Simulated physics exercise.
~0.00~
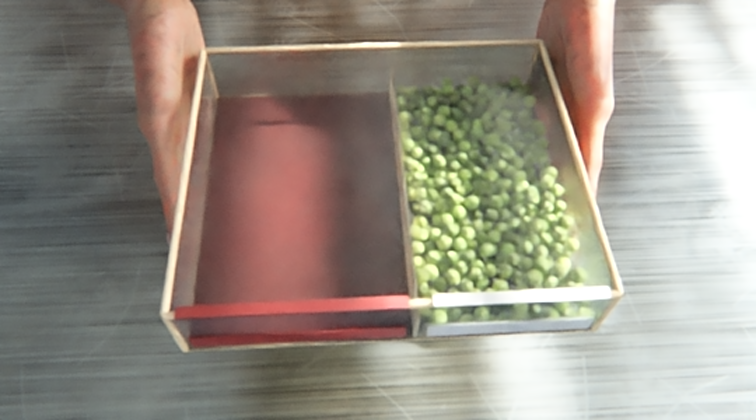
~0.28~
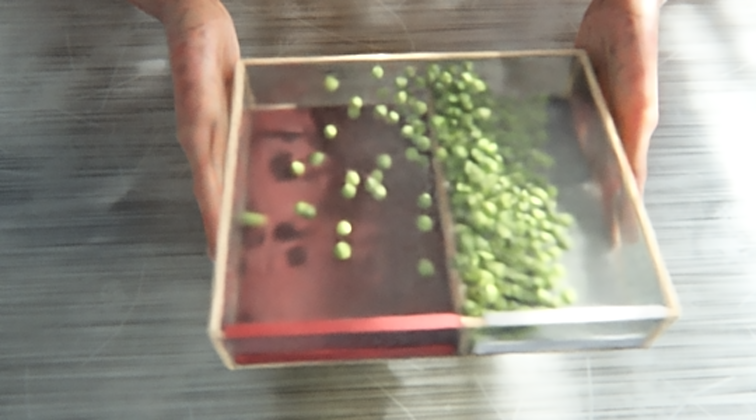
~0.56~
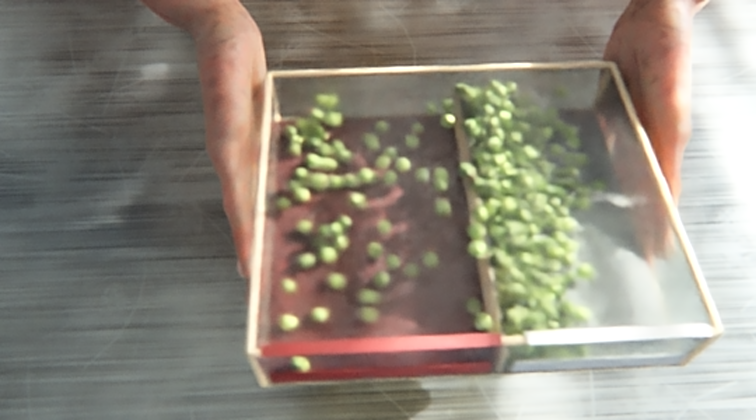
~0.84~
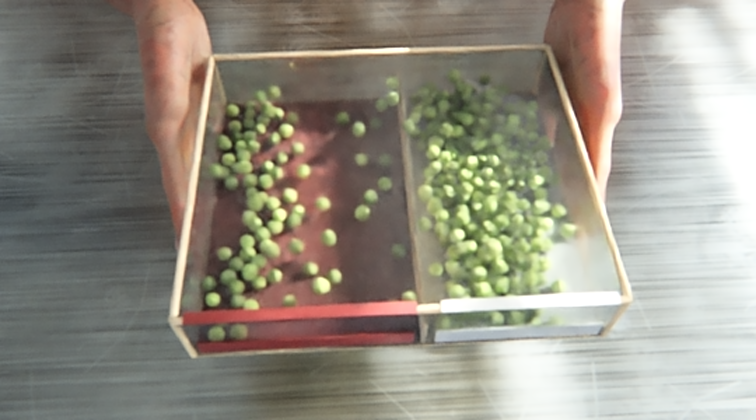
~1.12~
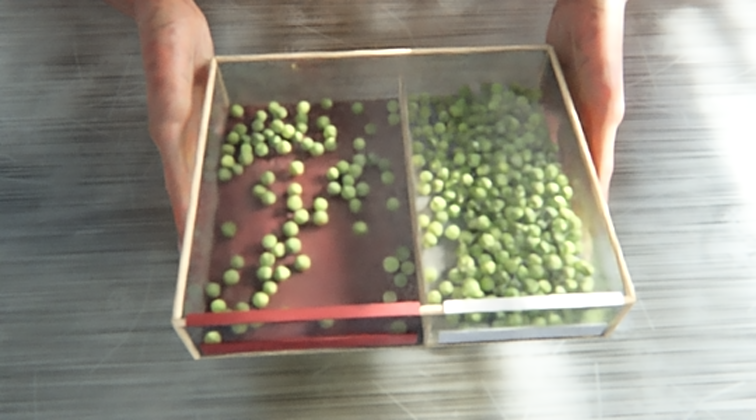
The clip opens on two hands holding a shallow, clear-lidded box over a streaked grey surface, its red left side empty and its pale right side full of green peas. The hands shift the box to the right, and some peas scatter over the divider onto the red side. It moves a little further right, with more peas spread across the red. The hands then bring the box back left, and peas gather toward the red side's left edge. Finally the box rests nearly in place, with loose clusters on red and most peas still on the right.
